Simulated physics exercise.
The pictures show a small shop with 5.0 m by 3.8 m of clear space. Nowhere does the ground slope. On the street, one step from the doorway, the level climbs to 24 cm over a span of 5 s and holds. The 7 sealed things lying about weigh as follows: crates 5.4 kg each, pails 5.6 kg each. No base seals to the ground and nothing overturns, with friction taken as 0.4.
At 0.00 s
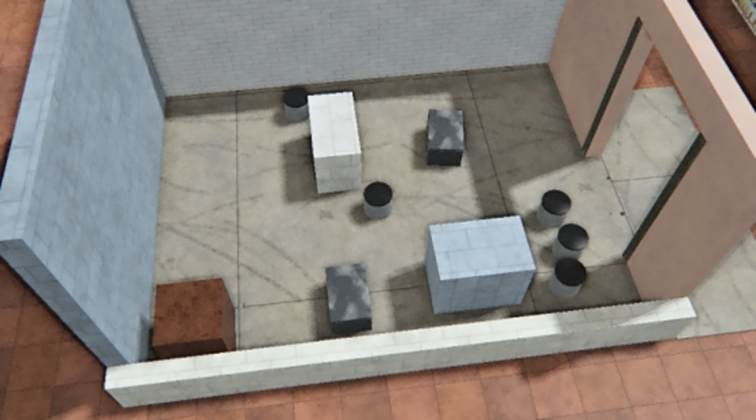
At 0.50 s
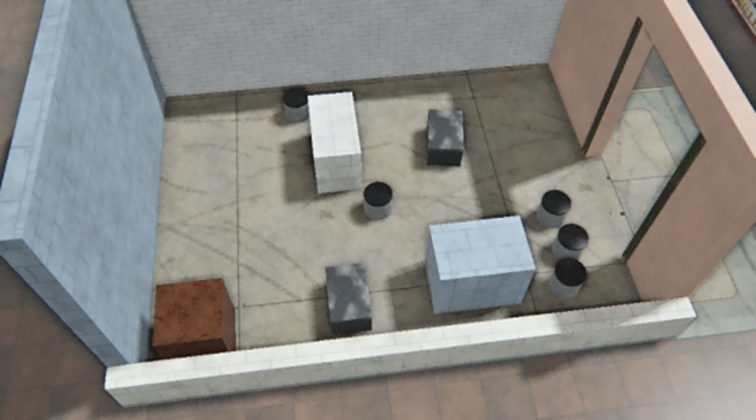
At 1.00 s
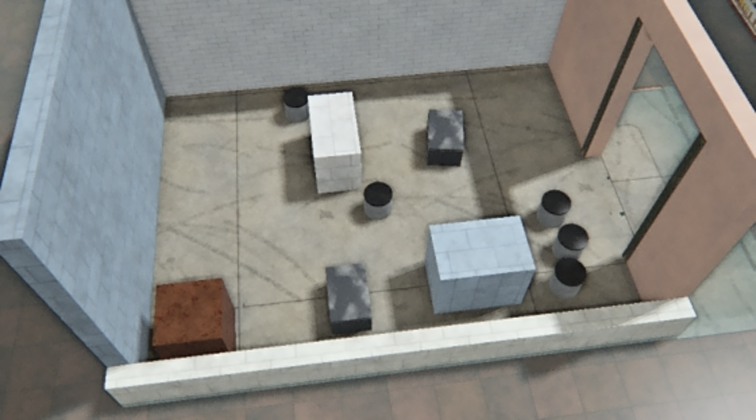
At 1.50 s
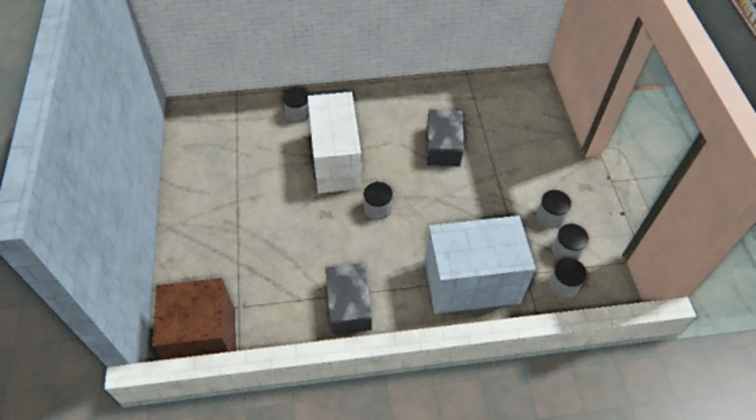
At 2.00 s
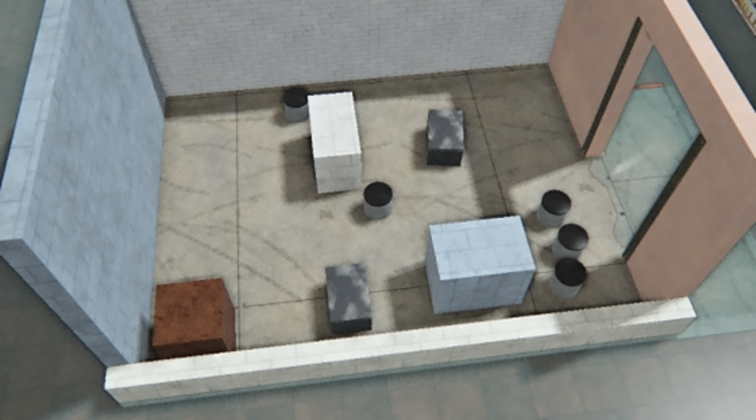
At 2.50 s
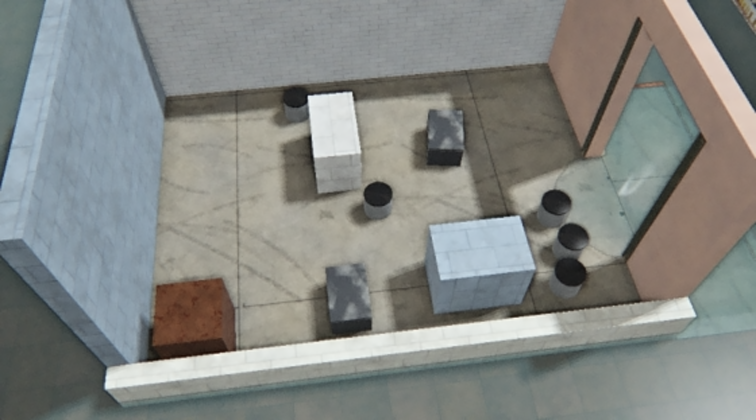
In a small shop seen from above, blocky crates and dark-topped pails stand on a scuffed floor, with a doorway in the right wall. Outside, the reddish paving dulls and turns grey-green under spreading water, and then a thin sheet slips in through the doorway near the pails; nothing inside shifts.
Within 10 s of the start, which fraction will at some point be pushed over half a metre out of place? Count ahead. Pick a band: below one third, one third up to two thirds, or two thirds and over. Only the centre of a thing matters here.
The share is two thirds and over.
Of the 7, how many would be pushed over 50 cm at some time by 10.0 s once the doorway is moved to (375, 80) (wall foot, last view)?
The answer would then be 5.
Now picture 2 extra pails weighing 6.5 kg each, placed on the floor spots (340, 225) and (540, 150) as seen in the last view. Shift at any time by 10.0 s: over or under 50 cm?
Well, the first one tops the mark, and the second stays under the mark.
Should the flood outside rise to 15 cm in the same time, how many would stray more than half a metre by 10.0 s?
You'd get 5 in that case.
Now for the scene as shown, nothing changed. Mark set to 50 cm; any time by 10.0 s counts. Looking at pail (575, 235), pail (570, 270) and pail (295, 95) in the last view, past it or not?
One by one in that order: Above; above; below.
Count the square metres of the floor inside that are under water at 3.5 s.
Roughly 2.0 m2 of it is wet.
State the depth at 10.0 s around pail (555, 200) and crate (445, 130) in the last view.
Depth approx. 14 cm / 4 cm.
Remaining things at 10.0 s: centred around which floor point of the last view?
I'd put it close to (300, 231) in the last view.
After 3.5 s 0 of 7 are over 50 cm from their spots; 0 afloat.
After 4.5 s 1 of 7 are over 50 cm from their spots; 0 afloat.
After 7.0 s 5 of 7 are over 50 cm from their spots; 2 afloat.
After 10.0 s 5 of 7 are over 50 cm from their spots, and 6 have been at some point; 5 afloat.
